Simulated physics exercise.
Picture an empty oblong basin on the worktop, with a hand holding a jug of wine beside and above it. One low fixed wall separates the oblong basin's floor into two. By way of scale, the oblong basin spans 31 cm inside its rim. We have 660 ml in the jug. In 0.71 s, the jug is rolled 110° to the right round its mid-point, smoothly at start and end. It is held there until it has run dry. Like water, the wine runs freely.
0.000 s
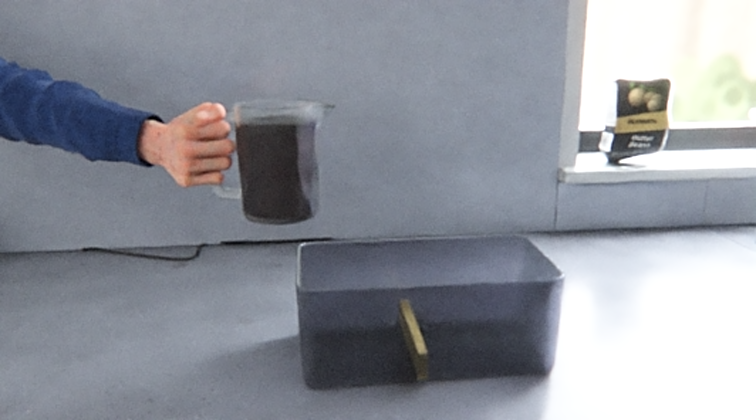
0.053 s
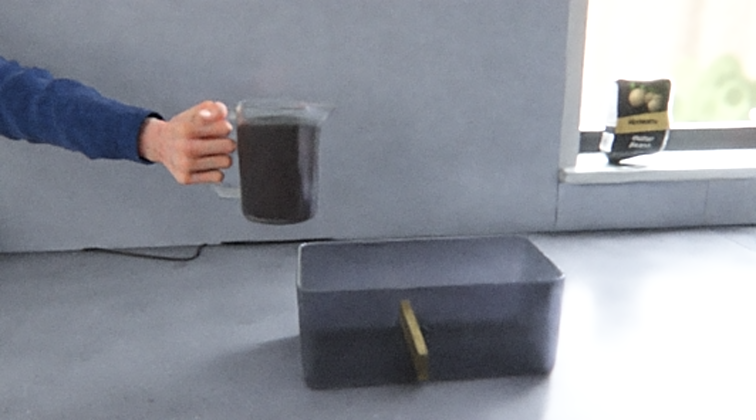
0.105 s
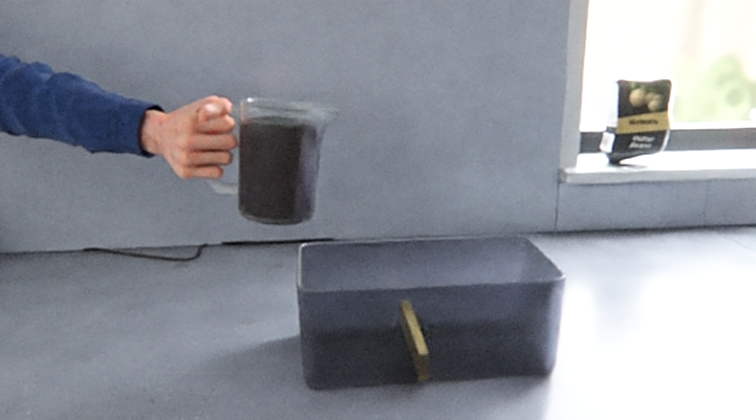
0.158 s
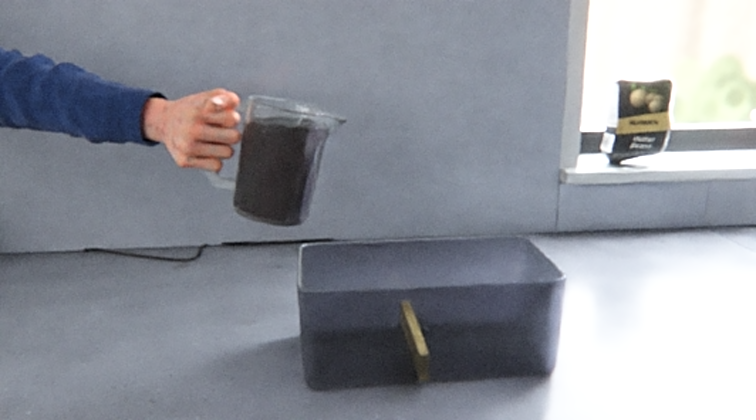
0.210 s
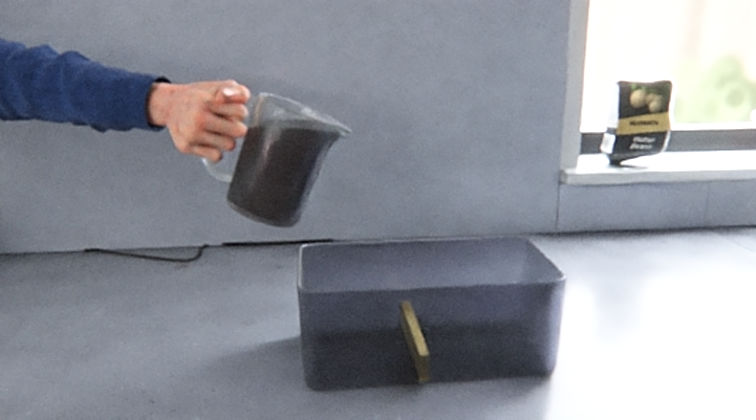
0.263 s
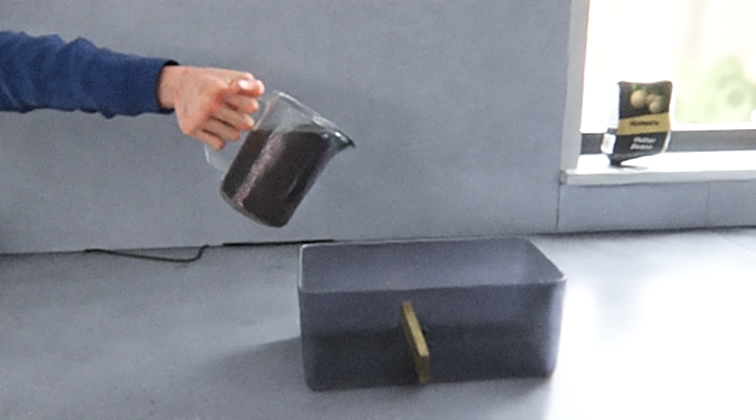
On the worktop, a hand tilts a jug of dark liquid rightward above an oblong basin.
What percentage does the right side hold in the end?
About 20 per cent.
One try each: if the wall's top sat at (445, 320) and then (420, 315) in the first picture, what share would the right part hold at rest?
One try each: Around 5 percent and then around 5 percent.
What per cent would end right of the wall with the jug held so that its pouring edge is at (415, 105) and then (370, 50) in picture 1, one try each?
About 90 %, then about 90 %.
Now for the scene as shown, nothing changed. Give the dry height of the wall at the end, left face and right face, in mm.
Near 12 mm for the left and near 30 mm for the right.
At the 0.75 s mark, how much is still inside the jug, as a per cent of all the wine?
Close to 16 percent of the whole amount.
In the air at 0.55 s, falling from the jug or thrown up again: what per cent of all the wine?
It comes to about 20 percent.
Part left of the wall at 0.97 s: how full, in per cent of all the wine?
78 %.
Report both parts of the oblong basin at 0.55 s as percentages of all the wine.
Lab note: Left near 12, right near 6.
After 0.55 s the tilt is 96° and 62 per cent is still to pour, 11 is left of the wall and 6 right of it.
After 0.75 s the tilt is 110° and 15 per cent is still to pour, 60 is left of the wall and 11 right of it.
After 0.97 s the tilt is 110° and 1 per cent is still to pour, 79 is left of the wall and 12 right of it.
After 1.21 s the tilt is 110° and 0 per cent is still to pour, 79 is left of the wall and 16 right of it.
In the end 76 per cent lies left of the wall, 20 right of it and 5 outside.
